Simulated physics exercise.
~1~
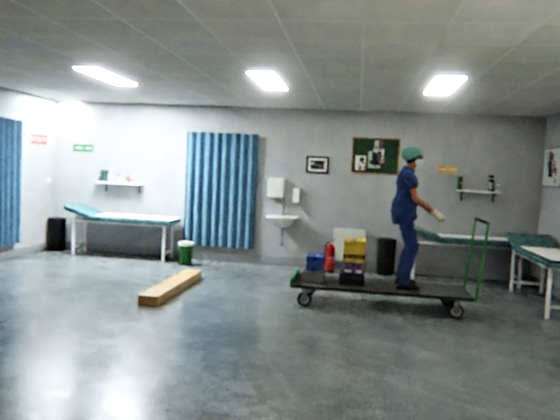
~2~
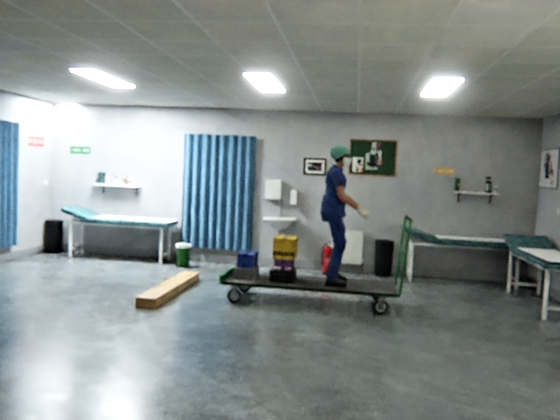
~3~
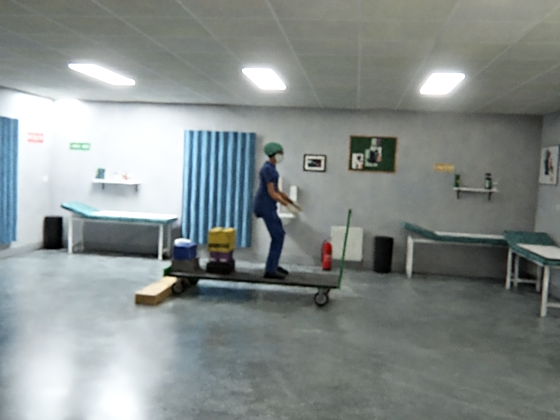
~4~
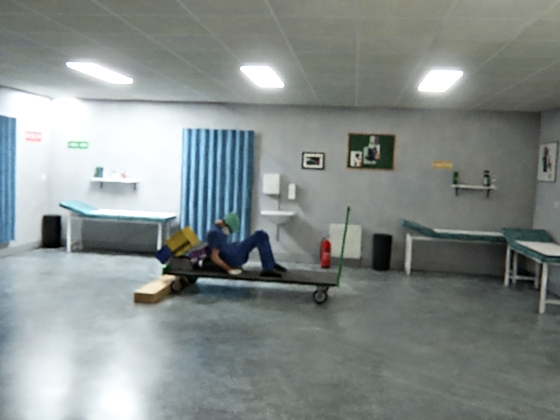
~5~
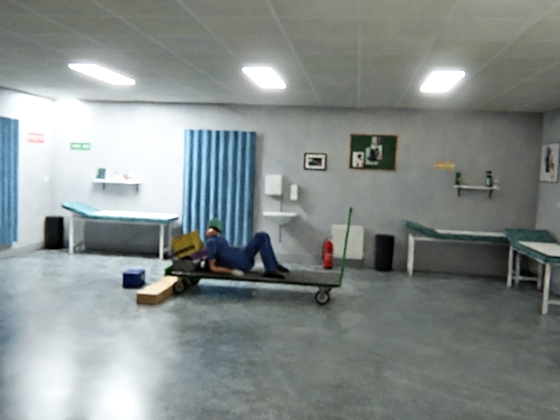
A clinic-like room with grey walls, blue curtains and padded tables is seen from the side by a slightly swaying camera. A person in blue scrubs and a green cap stands on a long flat cart, with a blue parcel, a yellow parcel and darker pieces stacked toward its left end. The cart rolls left toward a tan block on the floor and stops against it. The person falls backward onto the deck as the load tips left. The blue parcel tumbles over the front edge and ends upside down on the floor beyond the block, while the person lies on the deck beside the tilted yellow parcel.
